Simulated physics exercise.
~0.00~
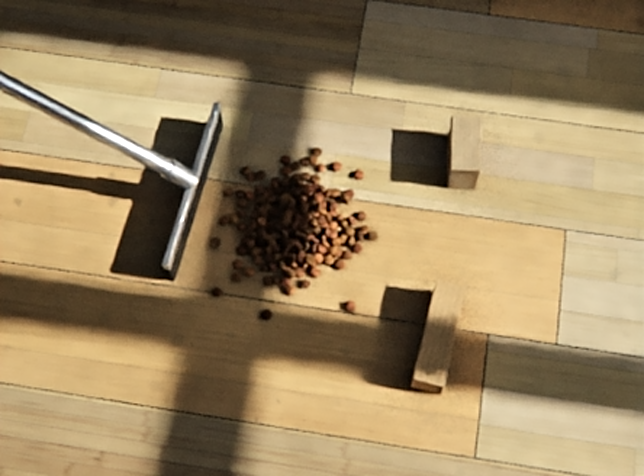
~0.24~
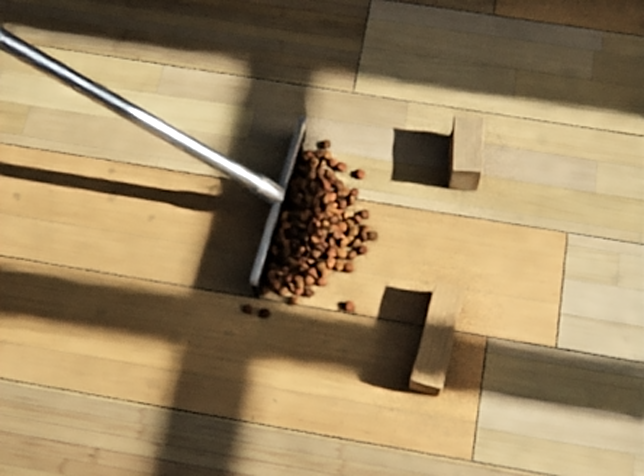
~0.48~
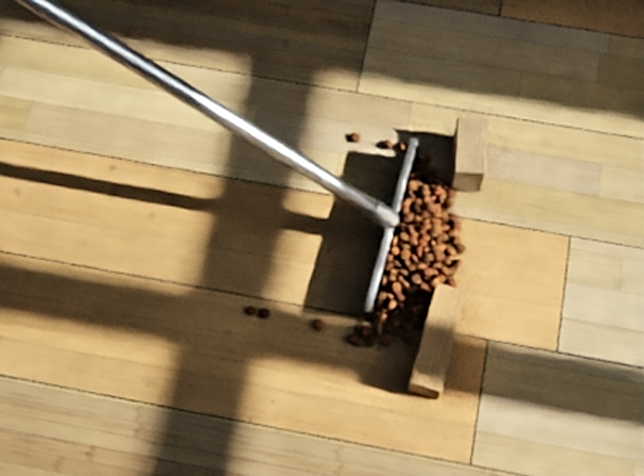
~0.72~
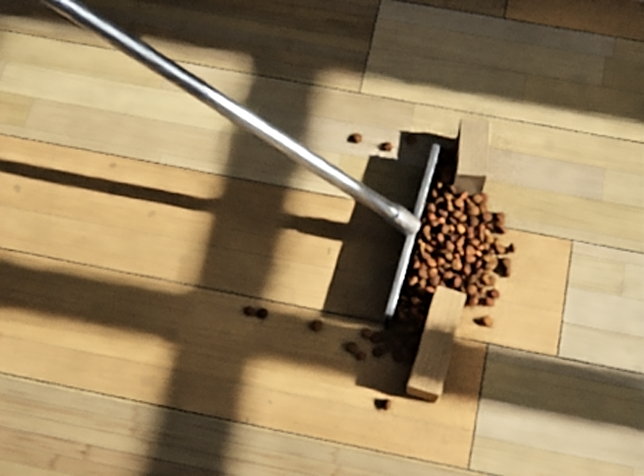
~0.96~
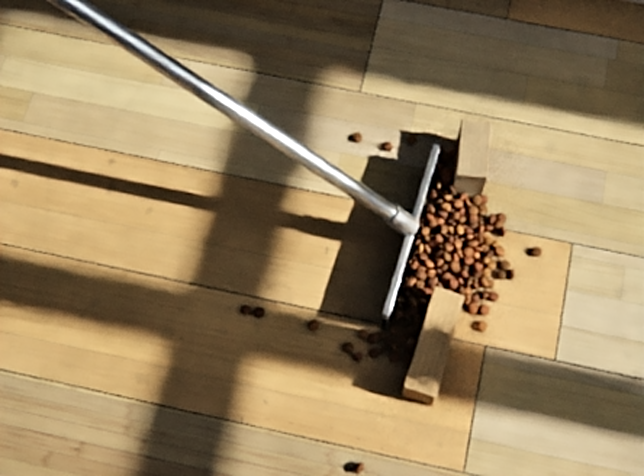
In this clip, a metal squeegee on a long handle pushes a heap of brown kibble rightwards across a wooden floor towards two wooden blocks, then stops against them, with some kibble through the gap, much still held before it, and a few stray bits scattered around.
